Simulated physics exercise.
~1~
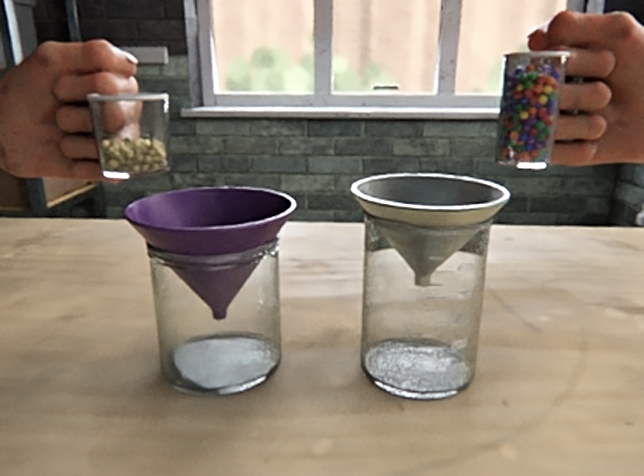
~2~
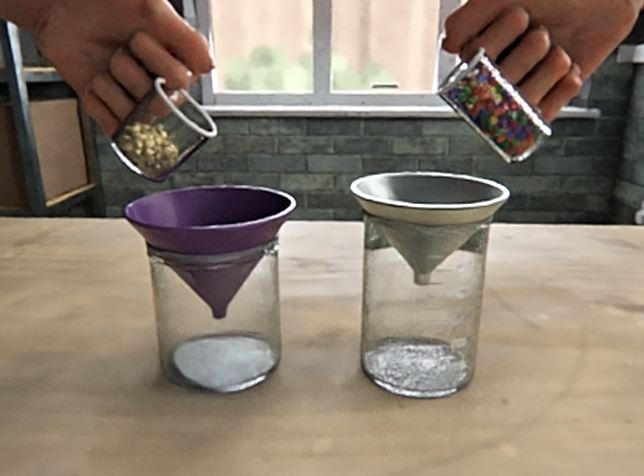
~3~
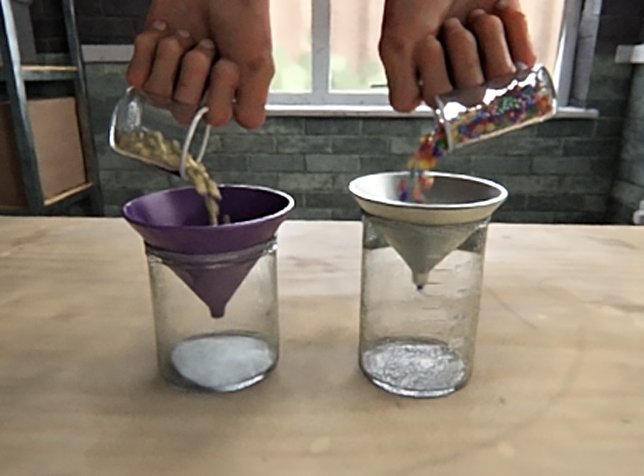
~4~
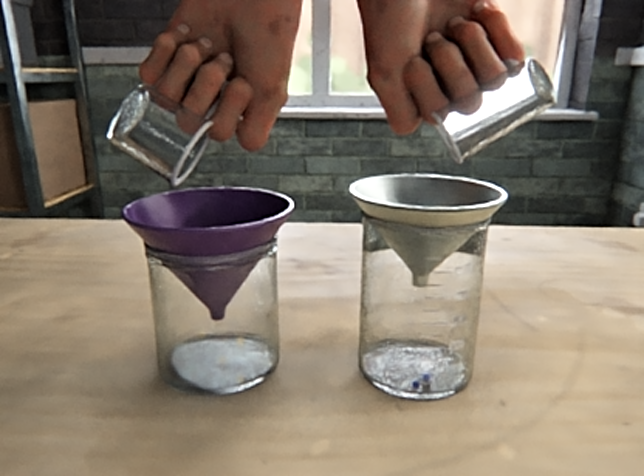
Two hands tipped small clear cups over funnels set in glass jars, pouring pale yellowish bits into the purple one on the left and colorful beads into the gray one on the right, until both cups were empty and nearly everything stayed stuck in the funnels.
